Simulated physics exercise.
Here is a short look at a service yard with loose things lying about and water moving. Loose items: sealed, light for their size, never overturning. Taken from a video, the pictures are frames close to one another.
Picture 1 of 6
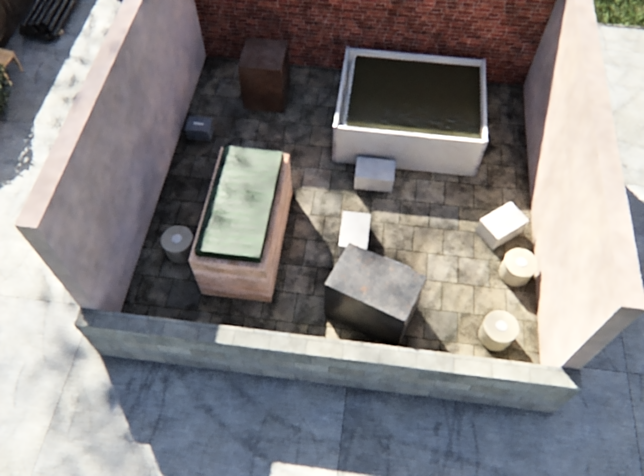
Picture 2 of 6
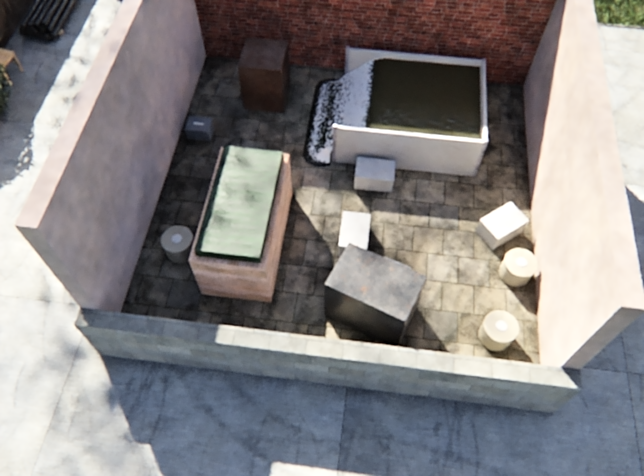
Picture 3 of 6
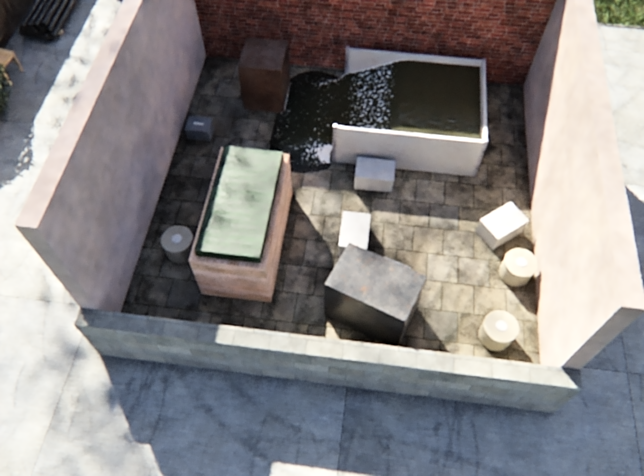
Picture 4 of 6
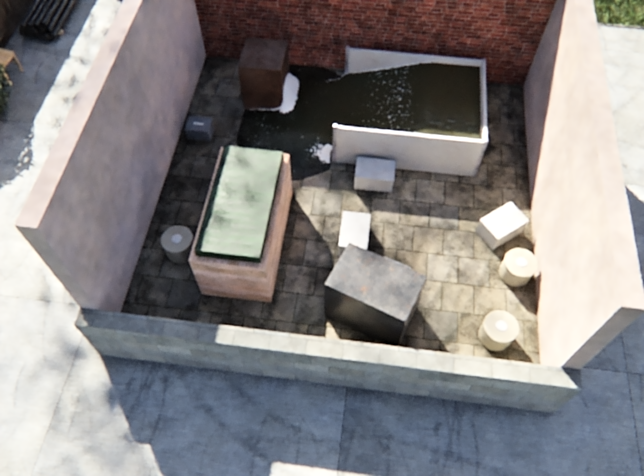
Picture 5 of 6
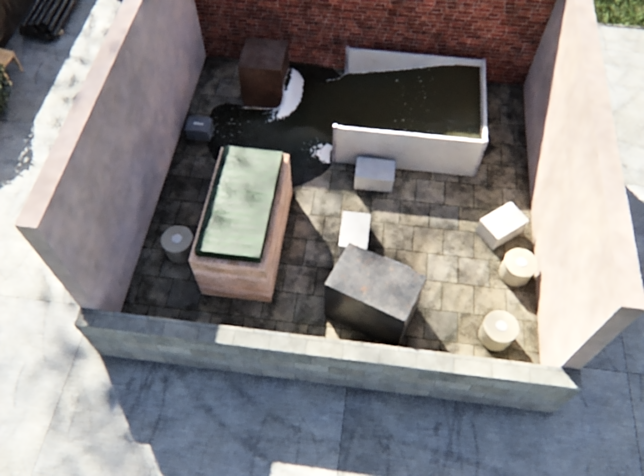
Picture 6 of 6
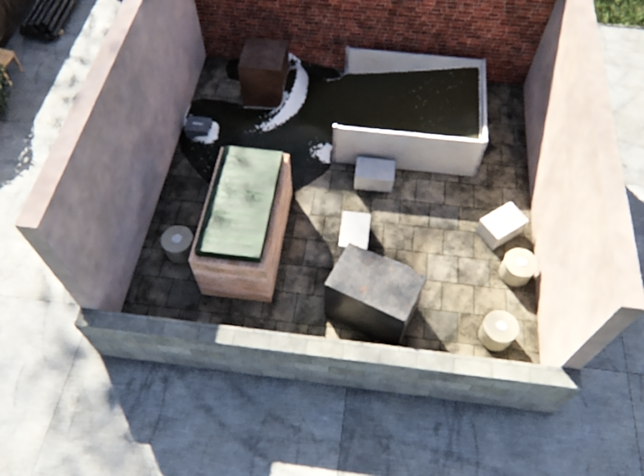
Dark water pours from the open left end of a white-walled tank at the back right, spreading leftward over the paving with white foam and flowing around a brown box and a small grey block. The walled yard, seen from above by a still camera, has a red brick back wall. A green-topped pinkish box, a dark block and pale blocks and cylinders stay put.
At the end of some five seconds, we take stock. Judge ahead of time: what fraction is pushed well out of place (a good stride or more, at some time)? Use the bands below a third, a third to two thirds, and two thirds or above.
It falls a third to two thirds.
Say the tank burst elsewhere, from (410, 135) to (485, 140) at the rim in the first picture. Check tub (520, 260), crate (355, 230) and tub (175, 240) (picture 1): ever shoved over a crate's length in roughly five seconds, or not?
In turn: Moved that far, moved that far, stayed within it.
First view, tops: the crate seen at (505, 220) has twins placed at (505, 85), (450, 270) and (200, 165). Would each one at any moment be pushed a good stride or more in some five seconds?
Copy one: Slides well clear; copy two: Barely shifts; copy three: Slides well clear.
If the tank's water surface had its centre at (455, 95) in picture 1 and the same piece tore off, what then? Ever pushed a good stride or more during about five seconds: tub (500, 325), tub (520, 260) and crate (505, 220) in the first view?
Well, the first one didn't get far, the second didn't get far, and the third didn't get far.
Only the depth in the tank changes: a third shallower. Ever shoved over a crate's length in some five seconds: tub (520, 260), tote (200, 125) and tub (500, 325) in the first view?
Well, one by one: Not carried that far, carried that far, not carried that far.
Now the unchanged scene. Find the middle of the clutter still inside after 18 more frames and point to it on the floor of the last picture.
Mean position: Approx. (380, 267) px.
A moment on, 0 of 8 are well off their spots; 1 afloat.
Next, 1 of 8 are well off their spots; 1 afloat.
Later, 2 of 8 are well off their spots; 1 afloat.
In the end, 4 of 8 are well off their spots, and 4 have been at some point; 5 afloat.
